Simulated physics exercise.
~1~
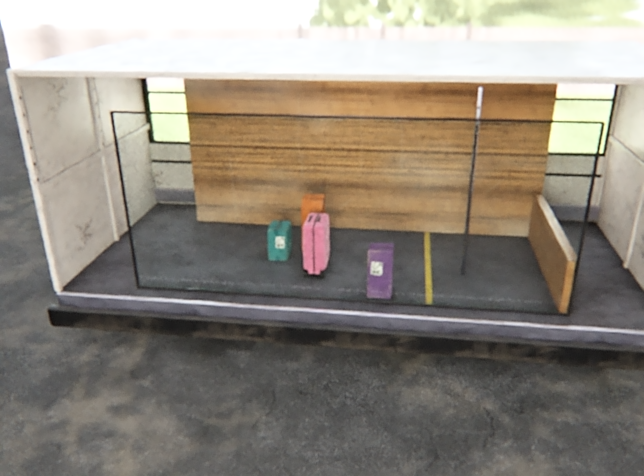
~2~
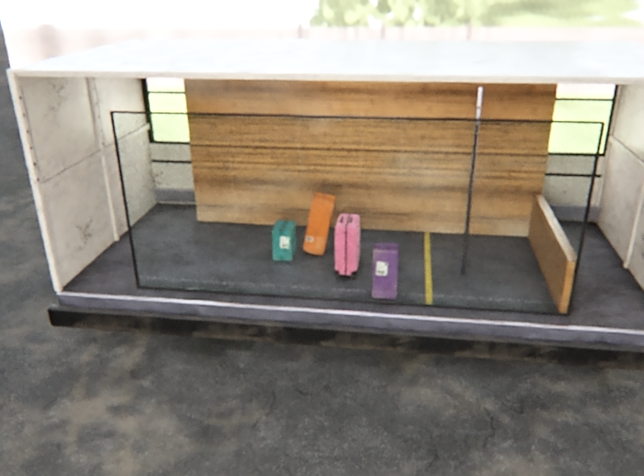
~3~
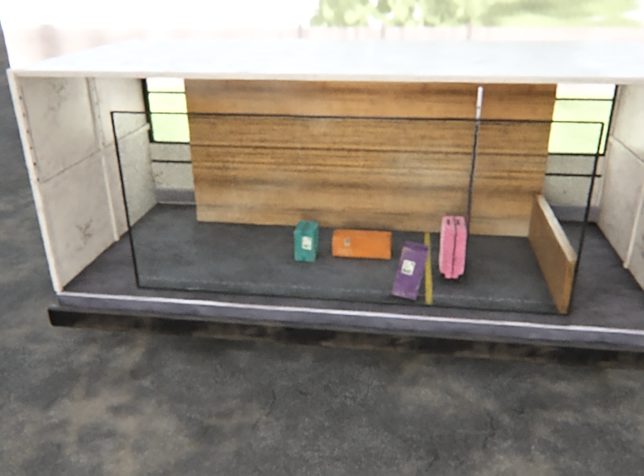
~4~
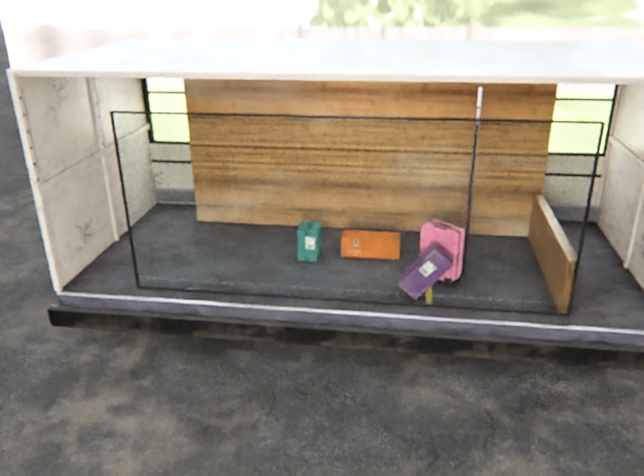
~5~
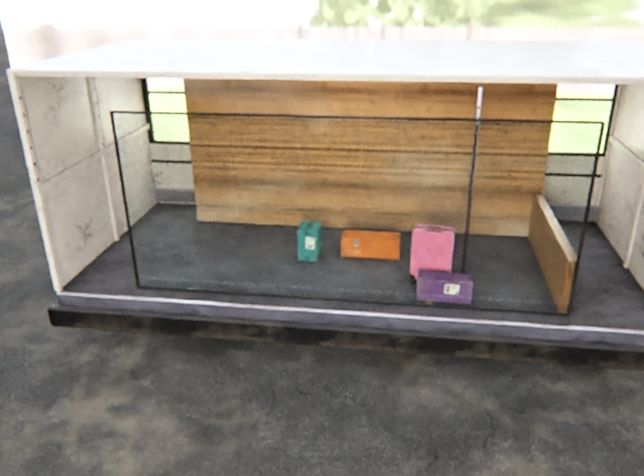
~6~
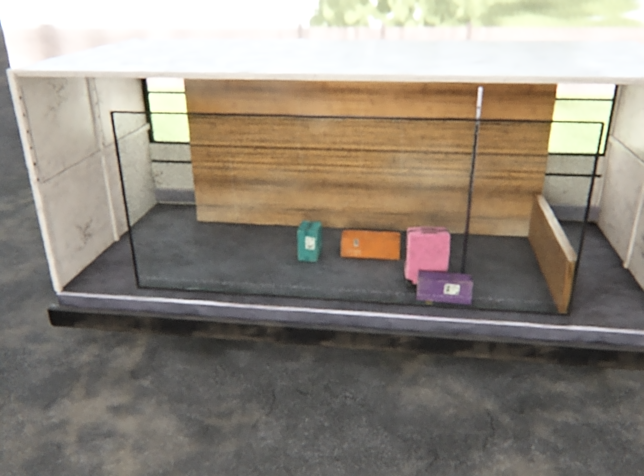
In this clip, four cases stand in an open bay as the pink wheeled case rolls right past a yellow line, then drifts back left; the orange box topples short of the line, the teal pack shifts slightly and stays upright short of it, and the purple box tips over beyond it.
